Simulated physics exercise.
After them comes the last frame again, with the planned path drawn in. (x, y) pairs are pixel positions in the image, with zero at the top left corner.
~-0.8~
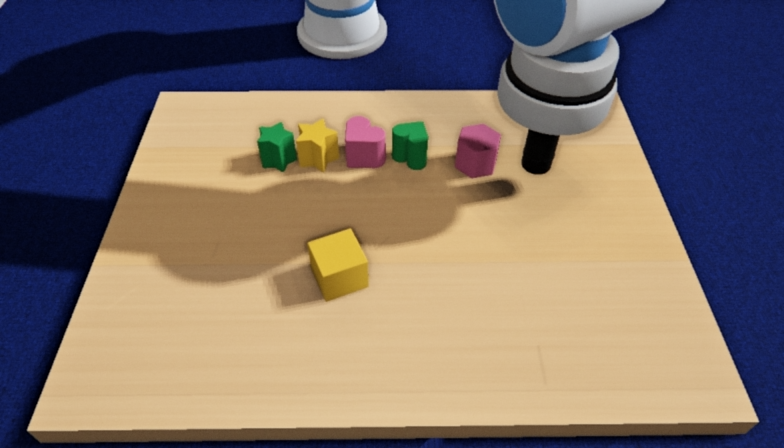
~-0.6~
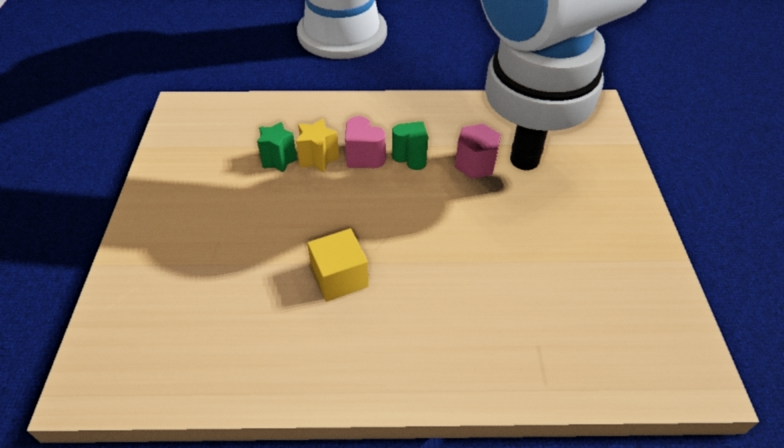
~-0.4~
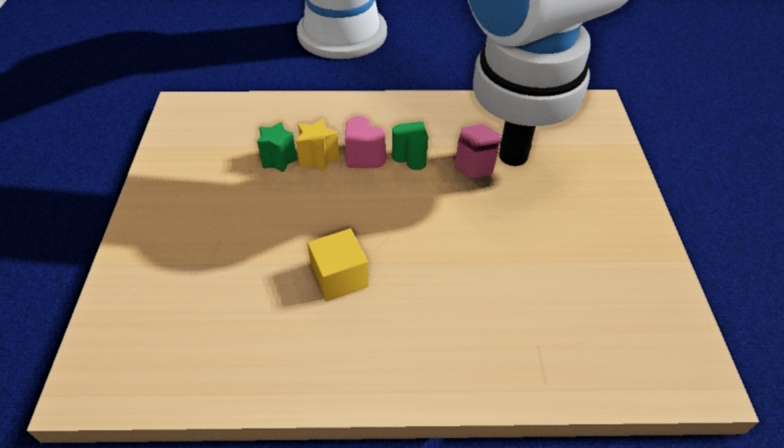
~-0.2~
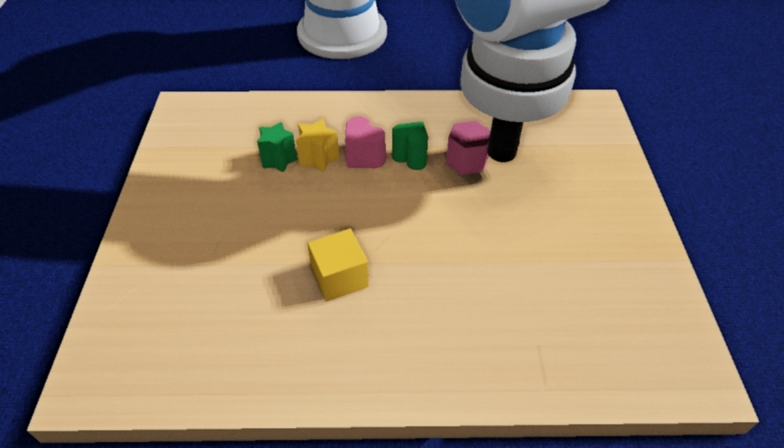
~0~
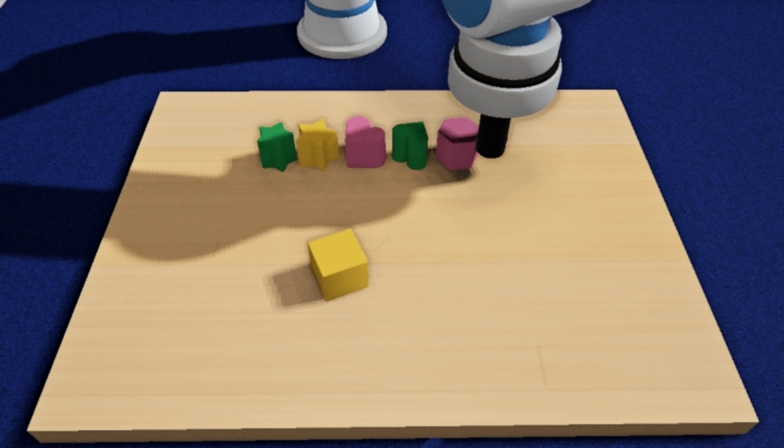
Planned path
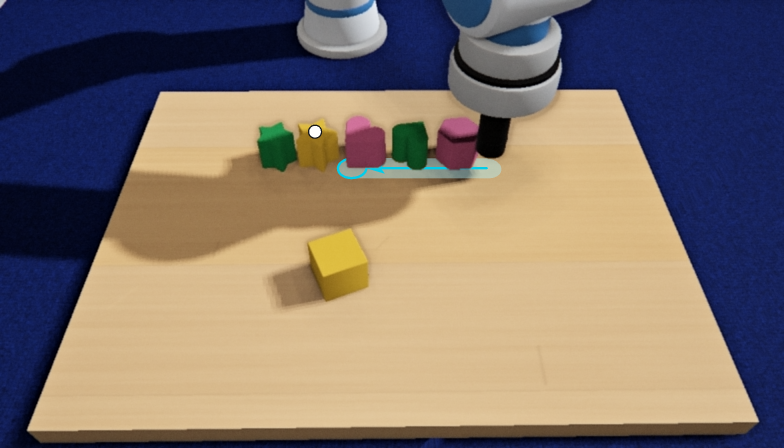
A robot arm moves left and pushes the pink hexagon slightly left toward the green block.
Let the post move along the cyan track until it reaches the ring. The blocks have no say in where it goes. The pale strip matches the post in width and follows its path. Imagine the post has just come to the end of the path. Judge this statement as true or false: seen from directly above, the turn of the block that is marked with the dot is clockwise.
Verdict: False.
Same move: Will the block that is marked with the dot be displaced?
I'd say yes.
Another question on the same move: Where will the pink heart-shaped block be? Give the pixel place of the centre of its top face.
Expect it around (332, 120).
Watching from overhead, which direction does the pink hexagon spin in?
Watching from overhead, you'd notice the pink hexagon rotating clockwise.
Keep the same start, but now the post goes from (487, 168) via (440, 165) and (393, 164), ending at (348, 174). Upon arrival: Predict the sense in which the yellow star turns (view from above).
It spins against the clock.
The line goes straight from (487, 168) to (352, 168); the dot is on the yellow star.
What follows on the original path. One third of the way, post at (443, 150); pink heart-shaped block at (355, 130); green heart-shaped block at (395, 125), turned 20° anticlockwise; pink hexagon at (432, 119), turned 35° clockwise.
Two thirds of the way, post at (397, 150); pink heart-shaped block at (353, 130); green heart-shaped block at (391, 122), turned 30° anticlockwise; pink hexagon at (430, 117), turned 40° clockwise.
At the end, post at (351, 150); yellow star at (297, 122), turned 50° anticlockwise; pink heart-shaped block at (332, 120), turned 50° clockwise; green heart-shaped block at (392, 124), turned 25° anticlockwise; pink hexagon at (430, 117), turned 40° clockwise.
